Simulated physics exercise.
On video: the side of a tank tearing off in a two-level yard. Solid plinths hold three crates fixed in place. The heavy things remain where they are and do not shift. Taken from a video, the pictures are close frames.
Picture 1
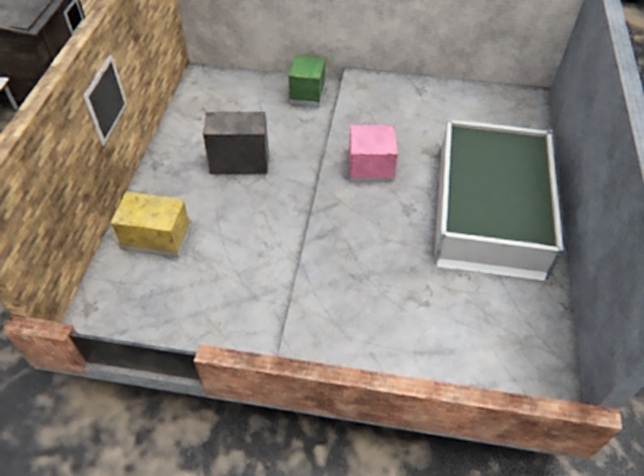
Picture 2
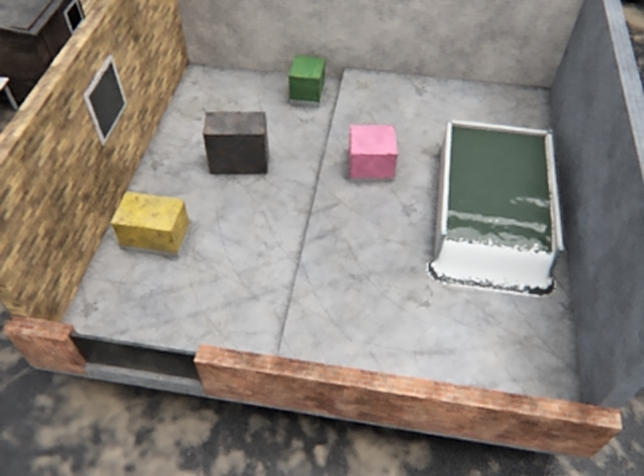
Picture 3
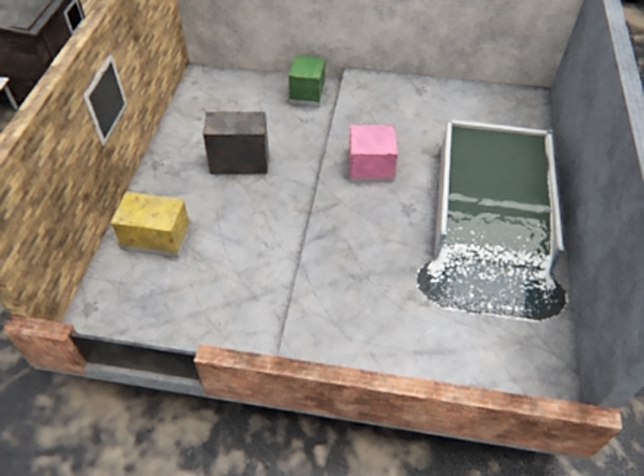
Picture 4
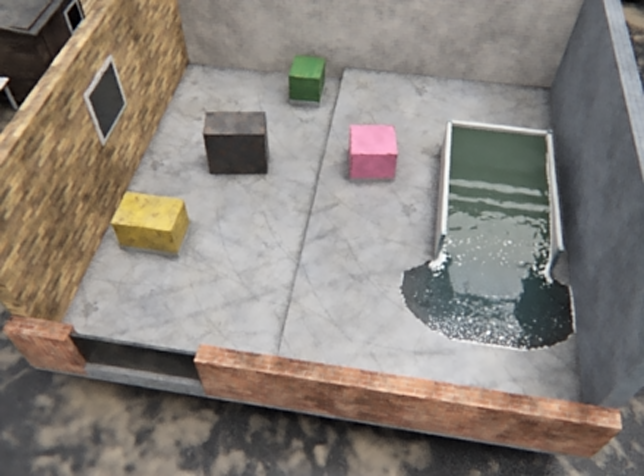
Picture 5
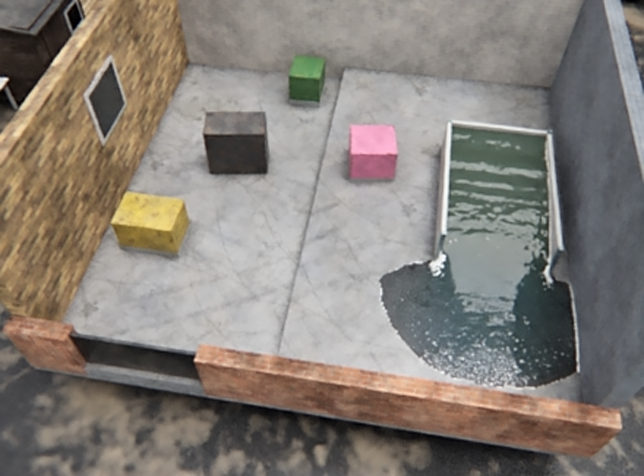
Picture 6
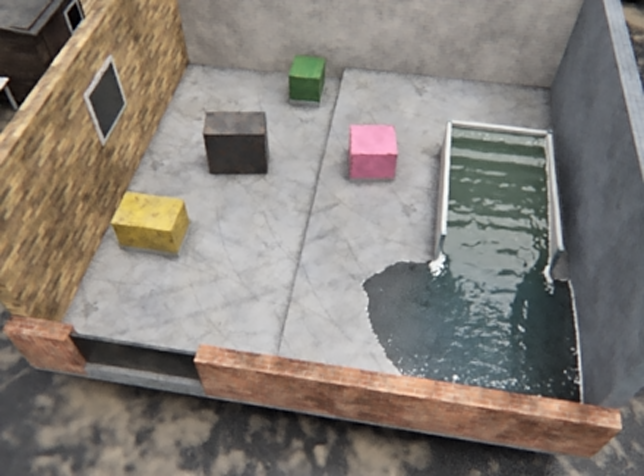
Water burst out of the near side of a white-walled tank on the right, spread across the grey floor in a widening dark pool, and reached the low brick wall while the colored blocks stayed still.
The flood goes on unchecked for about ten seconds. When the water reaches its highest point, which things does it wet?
At the peak: The yellow crate gets wet; the pink crate stays dry; the green crate stays dry.
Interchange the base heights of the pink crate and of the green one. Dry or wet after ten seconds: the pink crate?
My reading: Pink remains dry.
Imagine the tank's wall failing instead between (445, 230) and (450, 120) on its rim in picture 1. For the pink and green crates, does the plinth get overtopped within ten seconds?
Note: Pink crate is overtopped; green crate is overtopped.
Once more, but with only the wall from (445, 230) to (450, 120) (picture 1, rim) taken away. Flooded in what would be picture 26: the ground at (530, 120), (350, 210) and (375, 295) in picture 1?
So it's nothing at the first, liquid at the second and liquid at the third.
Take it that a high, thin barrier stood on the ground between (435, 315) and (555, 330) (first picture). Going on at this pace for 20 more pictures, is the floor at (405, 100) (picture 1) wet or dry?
My call: Spared.
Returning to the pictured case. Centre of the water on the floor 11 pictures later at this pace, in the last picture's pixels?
The balance point is around (471, 291).
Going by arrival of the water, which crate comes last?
Clearly the crate marked green.
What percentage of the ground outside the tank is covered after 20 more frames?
My estimate is close to 35 per cent.
A moment on, water covers 15 % of the floor; the yellow crate not reached, the pink crate not reached, the green crate not reached.
Next, water covers 20 % of the floor; the yellow crate not reached, the pink crate not reached, the green crate not reached.
Then, water covers 35 % of the floor; the yellow crate water round its plinth, the pink crate not reached, the green crate not reached.
Later, water covers 60 % of the floor; the yellow crate water round its plinth, the pink crate water round its plinth, the green crate not reached.
In the end, water covers 75 % of the floor; the yellow crate was topped, the pink crate stayed above the water, the green crate stayed above the water.
